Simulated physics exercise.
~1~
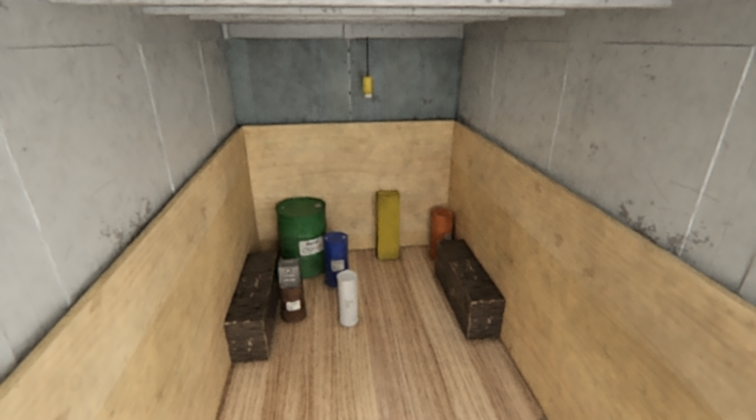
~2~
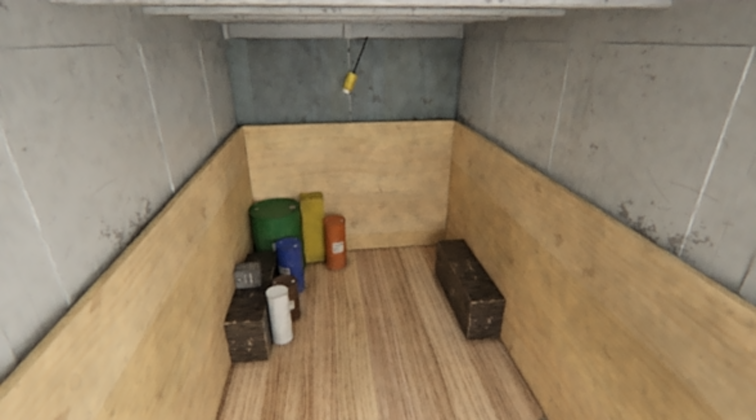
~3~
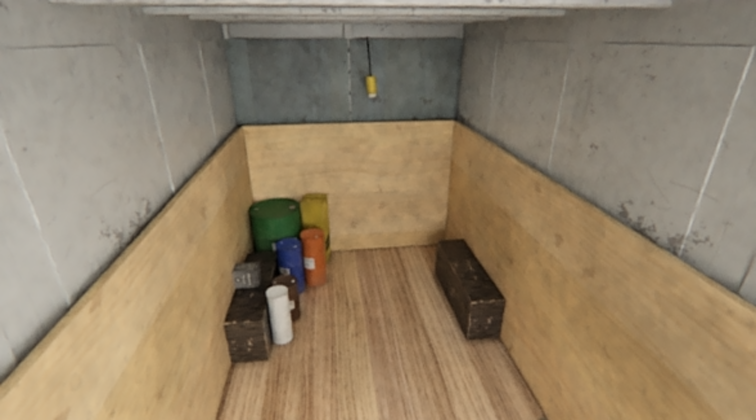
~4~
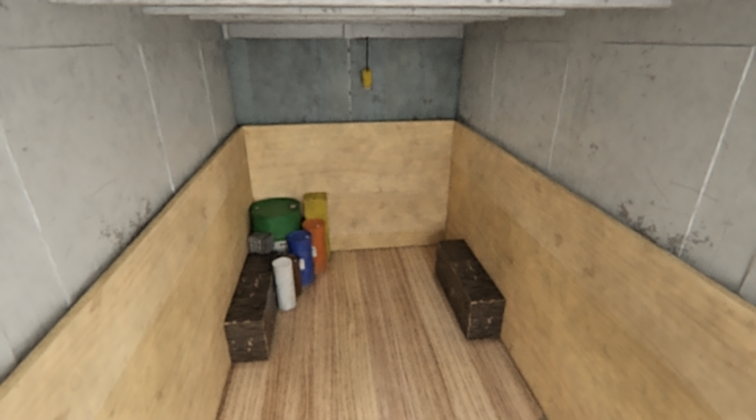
In a van's load bay, drums, canisters and boxes shift left, a grey box tipping over, then bunch towards the front left corner.
